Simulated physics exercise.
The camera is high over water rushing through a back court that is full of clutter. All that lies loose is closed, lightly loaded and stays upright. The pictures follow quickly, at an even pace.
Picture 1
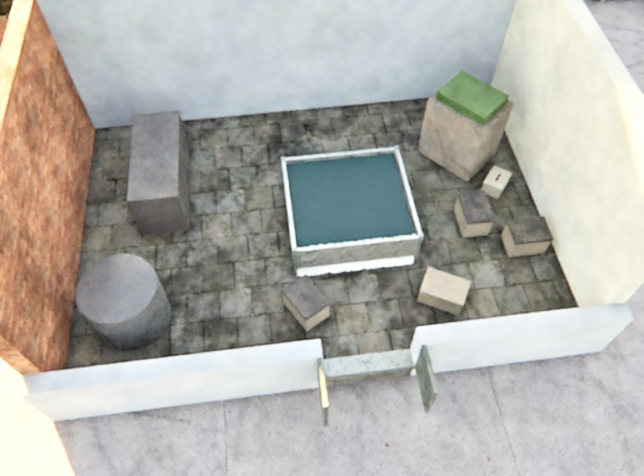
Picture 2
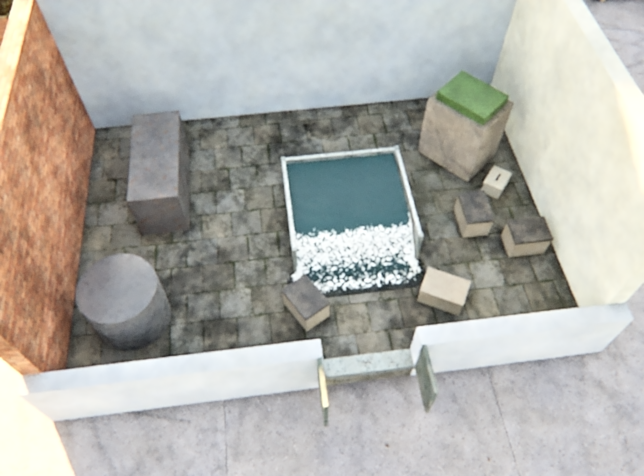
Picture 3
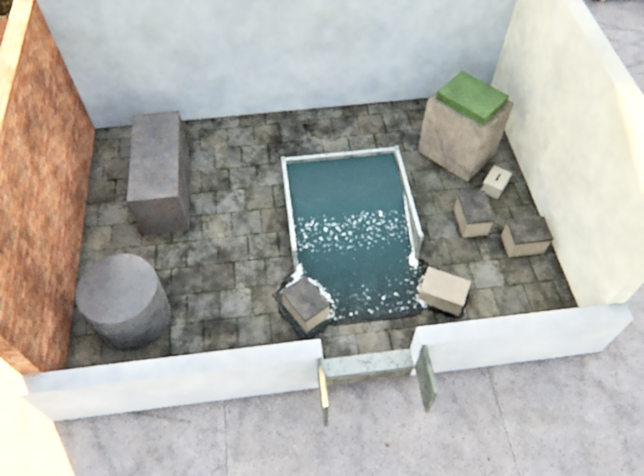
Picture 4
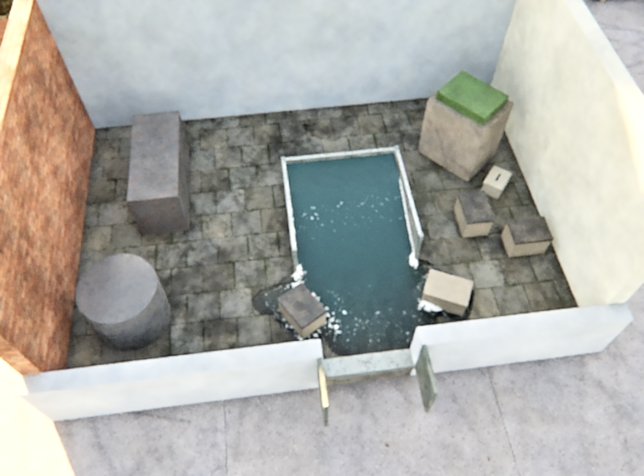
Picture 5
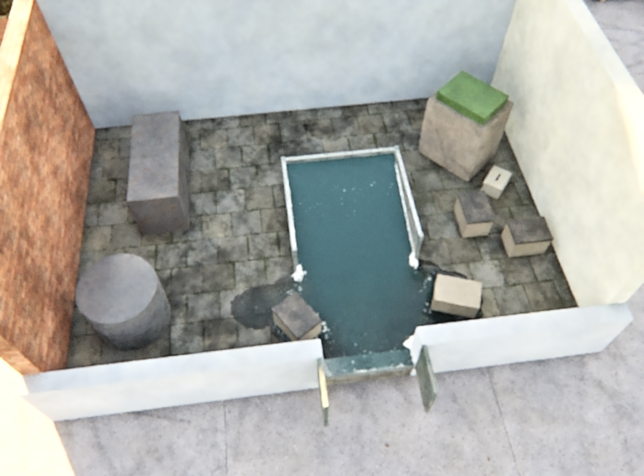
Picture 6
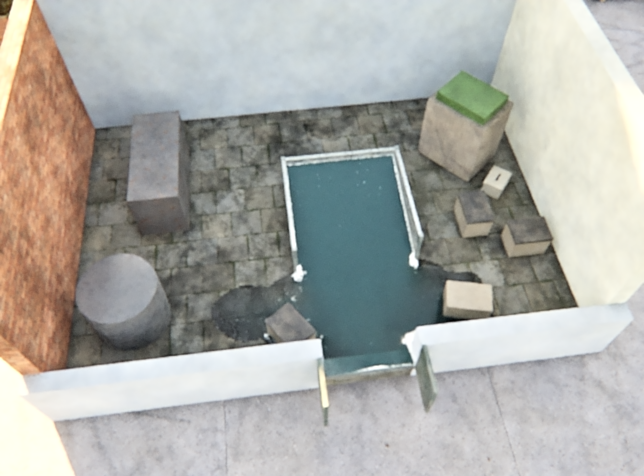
A walled back court paved in dark stone, with an orange-brown wall at left and pale walls elsewhere, is seen from high above by a still camera. A white-rimmed tank of teal water sits mid-court, grey block and cylinder to its left, a green-topped block and small boxes to its right. The tank's near side opens, foaming water rushes toward the front gap, and the two nearest boxes shift slightly forward and apart.
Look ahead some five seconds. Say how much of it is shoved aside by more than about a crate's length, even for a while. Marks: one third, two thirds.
It is from one to two thirds.
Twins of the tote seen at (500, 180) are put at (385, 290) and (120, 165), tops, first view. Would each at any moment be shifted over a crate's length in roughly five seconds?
As listed: That far or more, short of that.
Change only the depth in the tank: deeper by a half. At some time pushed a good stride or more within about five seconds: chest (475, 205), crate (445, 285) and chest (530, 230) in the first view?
In turn: Never so far, yes, moved that far.
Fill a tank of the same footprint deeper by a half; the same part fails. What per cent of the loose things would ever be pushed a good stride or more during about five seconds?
Some 60 per cent.
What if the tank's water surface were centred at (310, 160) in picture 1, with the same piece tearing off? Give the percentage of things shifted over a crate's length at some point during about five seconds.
Near 40 in a hundred.
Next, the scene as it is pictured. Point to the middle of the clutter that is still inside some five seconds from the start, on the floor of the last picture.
Near (423, 243).
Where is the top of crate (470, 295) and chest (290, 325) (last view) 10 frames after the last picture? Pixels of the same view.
At about (566, 291) and (169, 342).
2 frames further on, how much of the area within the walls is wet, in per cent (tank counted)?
About 25 per cent.
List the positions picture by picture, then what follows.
The first picture shows a chest at (306, 296) rests on the ground; a crate at (446, 286), on the bottom; 0 of 5 have shifted.
The second picture shows a chest at (306, 296) rests on the ground; a crate at (446, 286), on the bottom; 0 of 5 have shifted.
The third picture shows a chest at (305, 297) rests on the ground; a crate at (446, 286) rests on the ground; 0 of 5 have shifted.
The fourth picture shows a chest at (302, 304) rests on the ground, close to its start; a crate at (448, 287), on the bottom, close to its start; 1 of 5 have shifted.
The fifth picture shows a chest at (297, 314), on the bottom, close to its start; a crate at (458, 291) rests on the ground, close to its start; 2 of 5 have shifted.
The sixth picture shows a chest at (290, 325), on the bottom, a stride from its start; a crate at (470, 296) rests on the ground, a stride from its start; 2 of 5 have shifted.
A moment on, 2 of 5 are well off their spots; 0 afloat.
Next, 2 of 5 are well off their spots; 1 afloat.
Later, 2 of 5 are well off their spots; 1 afloat.
In the end, 3 of 5 are well off their spots, and 3 have been at some point; 1 afloat.
